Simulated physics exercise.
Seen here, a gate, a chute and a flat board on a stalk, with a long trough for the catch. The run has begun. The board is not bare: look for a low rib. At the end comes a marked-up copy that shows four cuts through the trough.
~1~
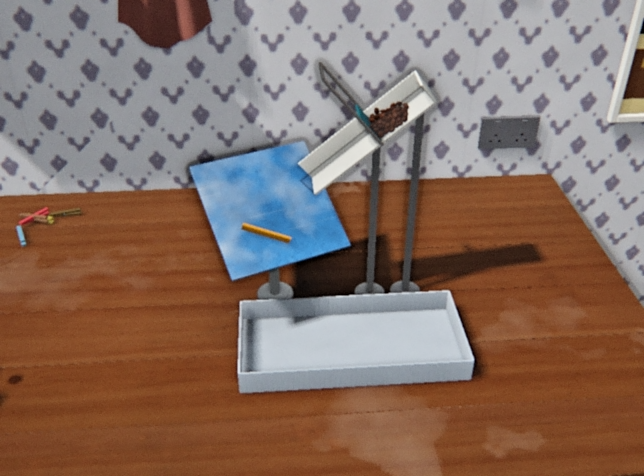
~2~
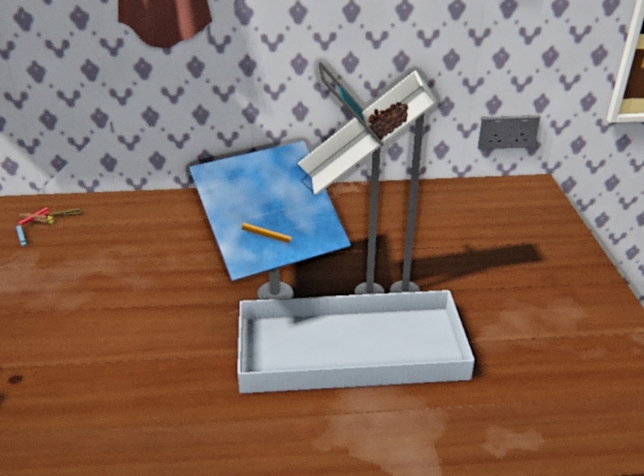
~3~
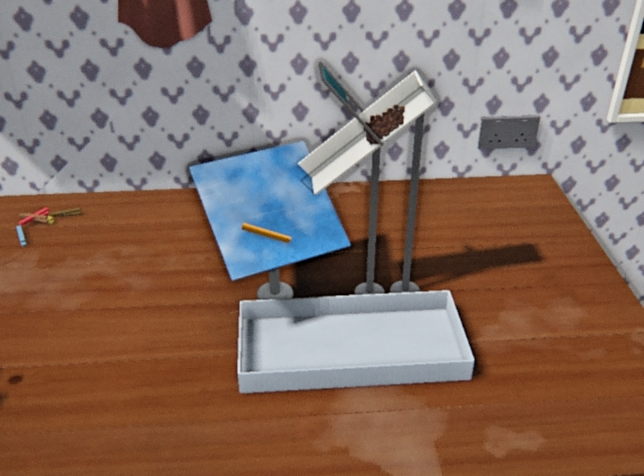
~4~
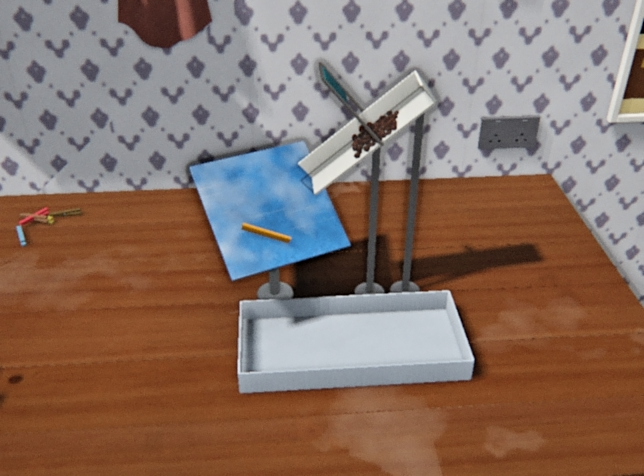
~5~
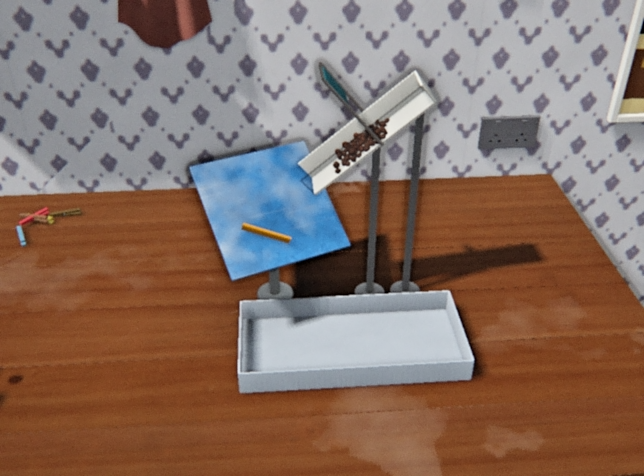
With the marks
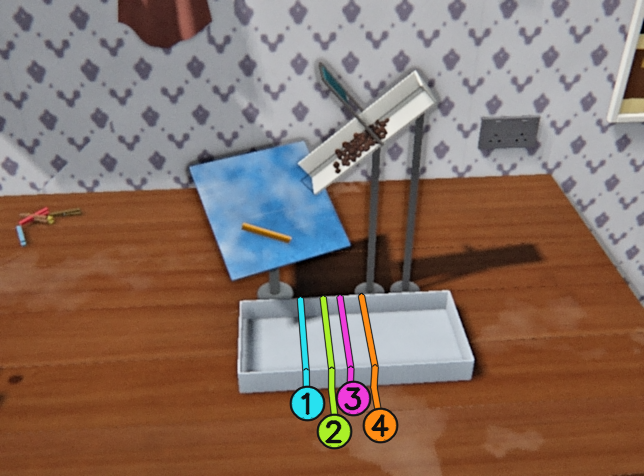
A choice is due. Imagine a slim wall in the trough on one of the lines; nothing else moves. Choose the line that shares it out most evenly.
Line 2 does it best.
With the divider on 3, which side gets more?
More lands on the left.
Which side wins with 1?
Right.
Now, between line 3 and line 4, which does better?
Line 3.
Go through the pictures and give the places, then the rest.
In the first frame, load behind the gate (387, 121), flat chocolate drops; lip of the chute (314, 186), sloping fairly steeply.
In the second frame, middle of the board (271, 206), tilted fairly steeply; middle of its low edge (294, 262); of its high edge (249, 153).
In the third frame, front corners of the trough (239, 374) and (473, 360), empty; front of the load (371, 142).
In the fourth frame, middle of the load (374, 133); its front (357, 155), roughly a third of the way to the lip; rib from (243, 224) to (291, 238).
In the fifth frame, middle of the load (361, 143); its front (338, 171), roughly two thirds of the way to the lip.
On the marked copy, line 1 crosses the front rim at (306, 370); line 2 crosses the front rim at (331, 368); line 3 crosses the front rim at (350, 367); line 4 crosses the front rim at (374, 366).
For line 1, of what is caught, about a tenth on the left of the divider, almost all on the right.
For line 2, of what is caught, roughly half on the left of the divider, roughly half on the right.
For line 3, of what is caught, the larger part on the left of the divider, about a tenth on the right.
For line 4, of what is caught, every piece on the left of the divider, not one piece on the right.
